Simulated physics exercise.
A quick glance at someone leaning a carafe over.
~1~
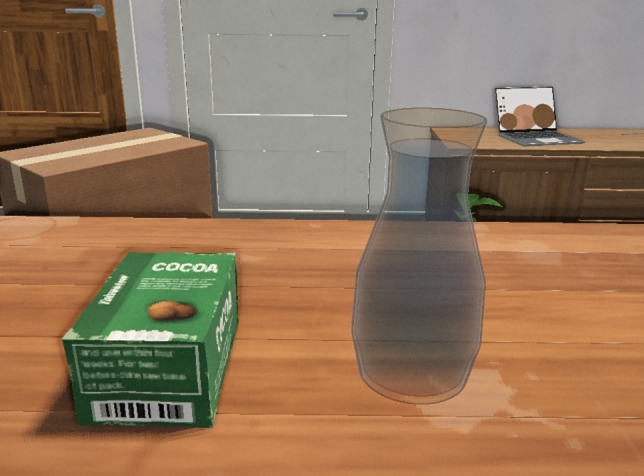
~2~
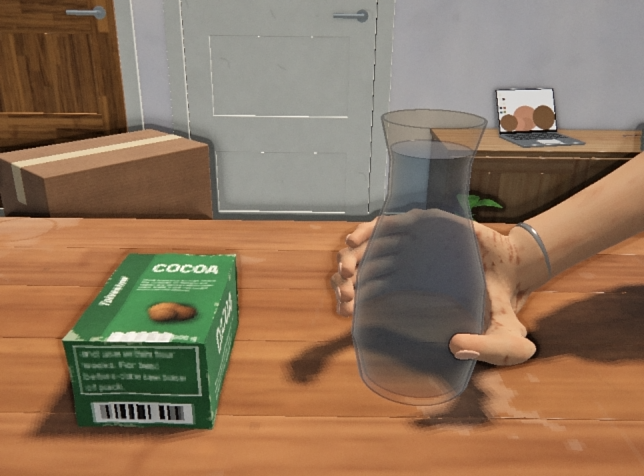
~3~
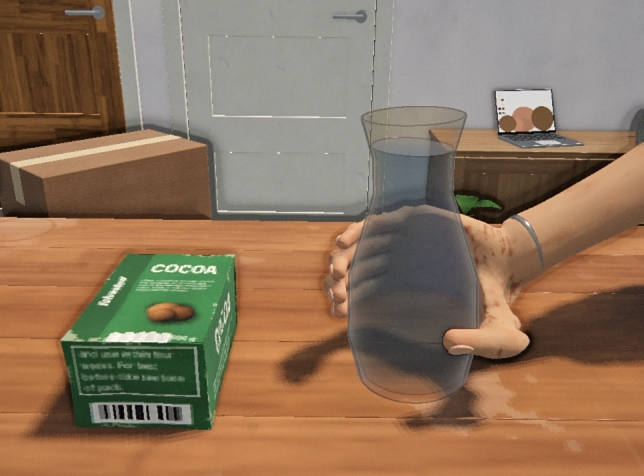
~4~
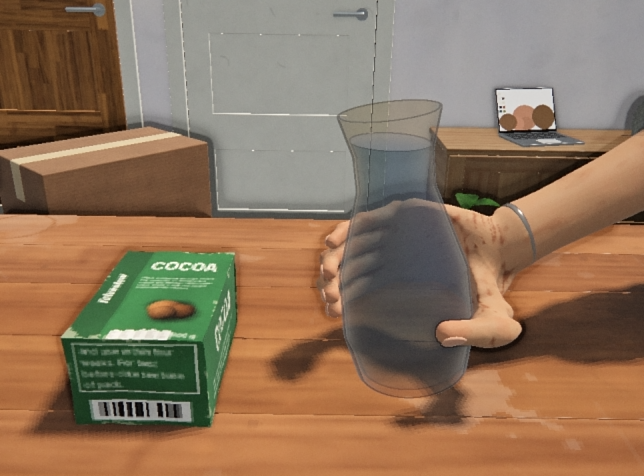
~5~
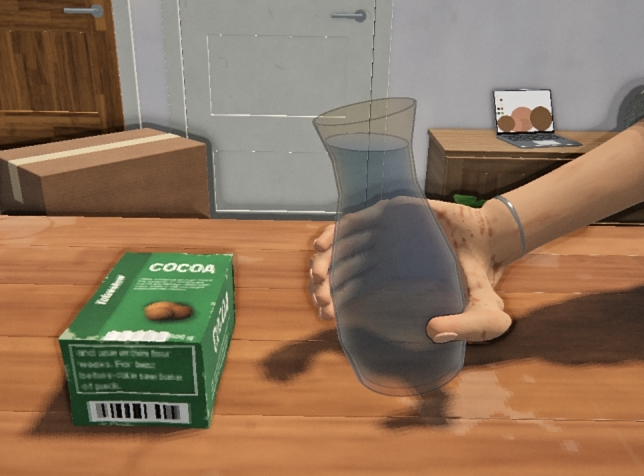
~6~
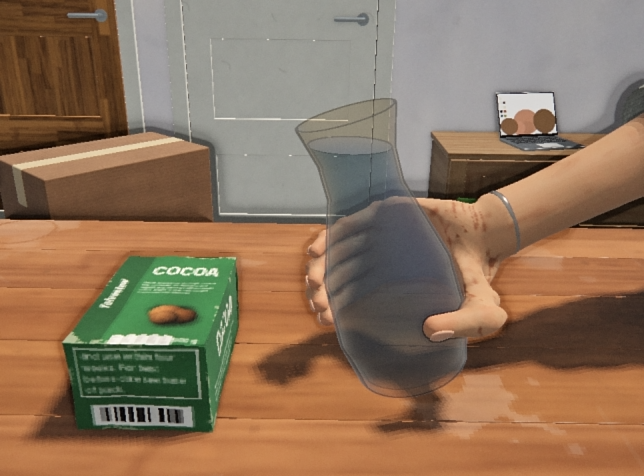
A hand reaching in from the right, gripping a nearly full glass carafe and leaning it left towards a green cocoa packet.
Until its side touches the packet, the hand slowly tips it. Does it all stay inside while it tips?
No, some comes out.
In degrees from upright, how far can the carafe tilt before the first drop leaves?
Angle: Near 40°.
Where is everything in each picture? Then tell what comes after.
In the first picture, it stands upright; carafe (422, 251) nearly full.
In the second picture, a hand takes hold; carafe nearly full, surface at (431, 150); packet (166, 331).
In the third picture, tipping on its foot; carafe (412, 250) nearly full.
In the fourth picture, the top moves towards the packet; carafe nearly full, surface at (392, 142); packet (165, 329).
In the fifth picture, on the way over; carafe (388, 243) nearly full.
In the sixth picture, it is leaning; carafe nearly full, surface at (354, 146); packet (166, 334).
Shortly, the carafe leans by about 35°; none is lost.
Then, the carafe leans by about 55°; it has lost some; nearly all of the dyed water is inside.
At the finish, the carafe leans by about 60°, against the packet; it has lost some; nearly all of the dyed water is inside.
